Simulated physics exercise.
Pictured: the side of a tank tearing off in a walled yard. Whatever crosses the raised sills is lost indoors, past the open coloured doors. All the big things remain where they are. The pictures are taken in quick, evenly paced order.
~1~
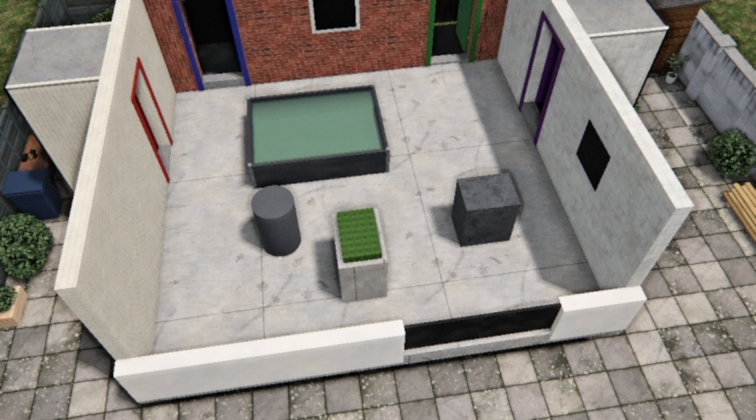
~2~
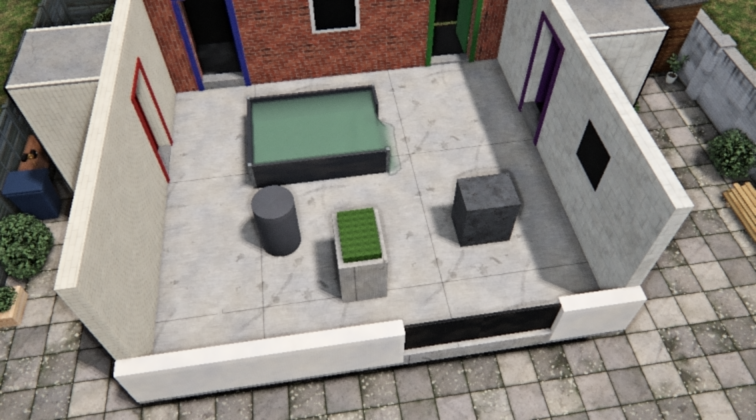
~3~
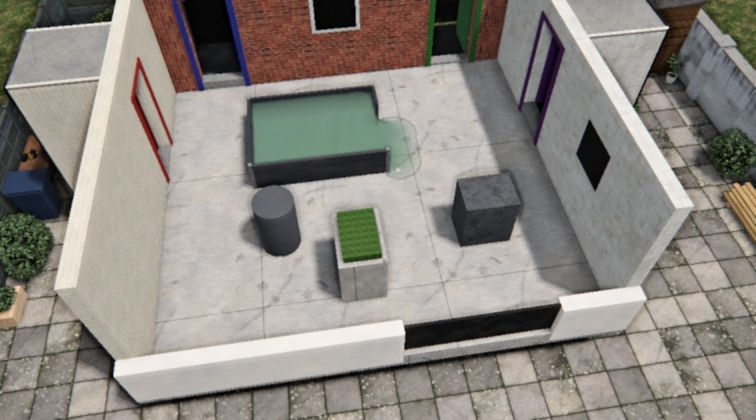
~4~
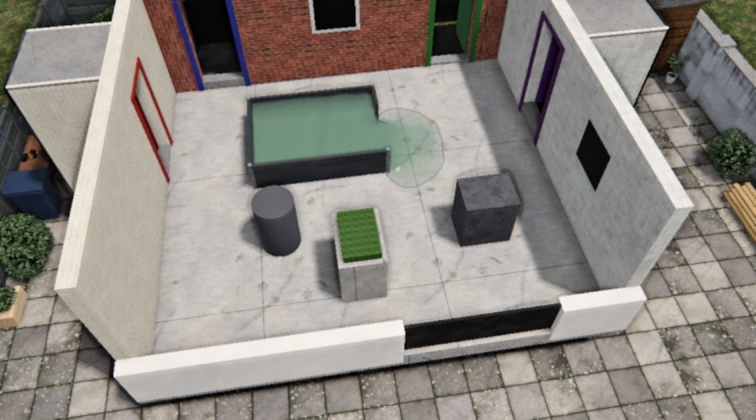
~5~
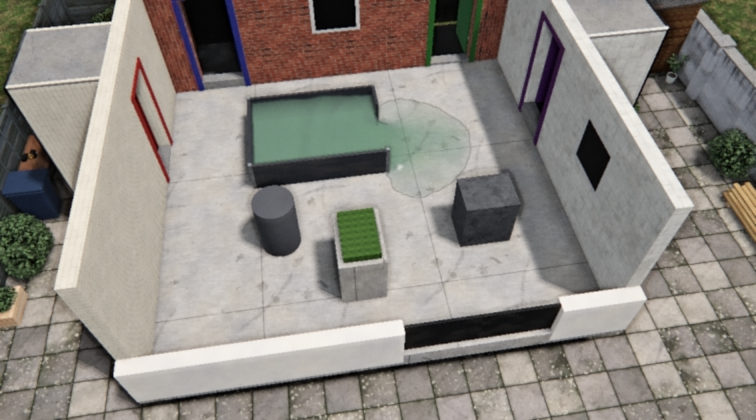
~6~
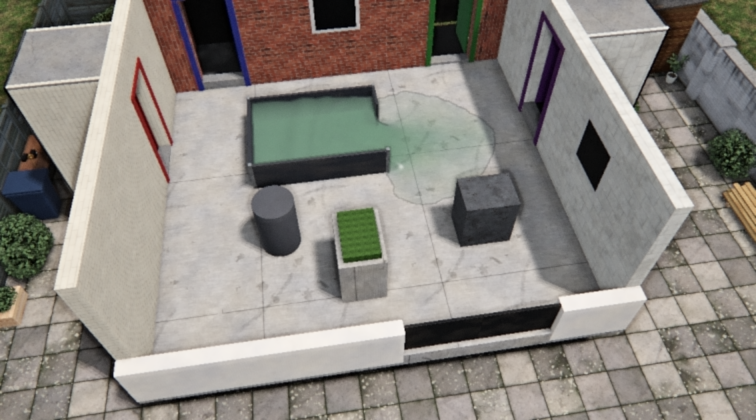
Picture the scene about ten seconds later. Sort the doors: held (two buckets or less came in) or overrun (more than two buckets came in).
Sorted: Red door held, purple door held, green door overrun, blue door held.
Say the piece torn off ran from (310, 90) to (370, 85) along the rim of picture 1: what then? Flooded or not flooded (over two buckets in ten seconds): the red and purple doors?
The red door exceeds the limit, the purple door falls short.
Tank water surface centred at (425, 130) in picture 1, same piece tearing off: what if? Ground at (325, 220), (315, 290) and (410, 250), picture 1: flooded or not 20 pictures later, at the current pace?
Going through them in turn: Still bare, still bare and still bare.
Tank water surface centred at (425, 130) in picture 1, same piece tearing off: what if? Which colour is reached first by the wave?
That would be the purple door.
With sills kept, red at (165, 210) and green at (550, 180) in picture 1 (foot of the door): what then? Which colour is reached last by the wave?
That is the one in red.
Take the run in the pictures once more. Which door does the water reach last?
It's the red one.
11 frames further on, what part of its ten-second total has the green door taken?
Share by then: 0 in a hundred.
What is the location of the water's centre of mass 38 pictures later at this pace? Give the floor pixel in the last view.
It is around (419, 164).
A moment on, water covers 20 % of the floor; the red door not reached, the purple door wet at the sill, nothing in, the green door not reached, the blue door not reached.
Next, water covers 25 % of the floor; the red door not reached, the purple door wet at the sill, nothing in, the green door wet at the sill, nothing in, the blue door not reached.
Then, water covers 35 % of the floor; the red door not reached, the purple door wet at the sill, nothing in, the green door under two buckets in, the blue door not reached.
Later, water covers 65 % of the floor; the red door not reached, the purple door wet at the sill, nothing in, the green door over two buckets in, the blue door wet at the sill, nothing in.
In the end, water covers 90 % of the floor; the red door wet at the sill, nothing in, the purple door wet at the sill, nothing in, the green door over two buckets in, the blue door wet at the sill, nothing in.
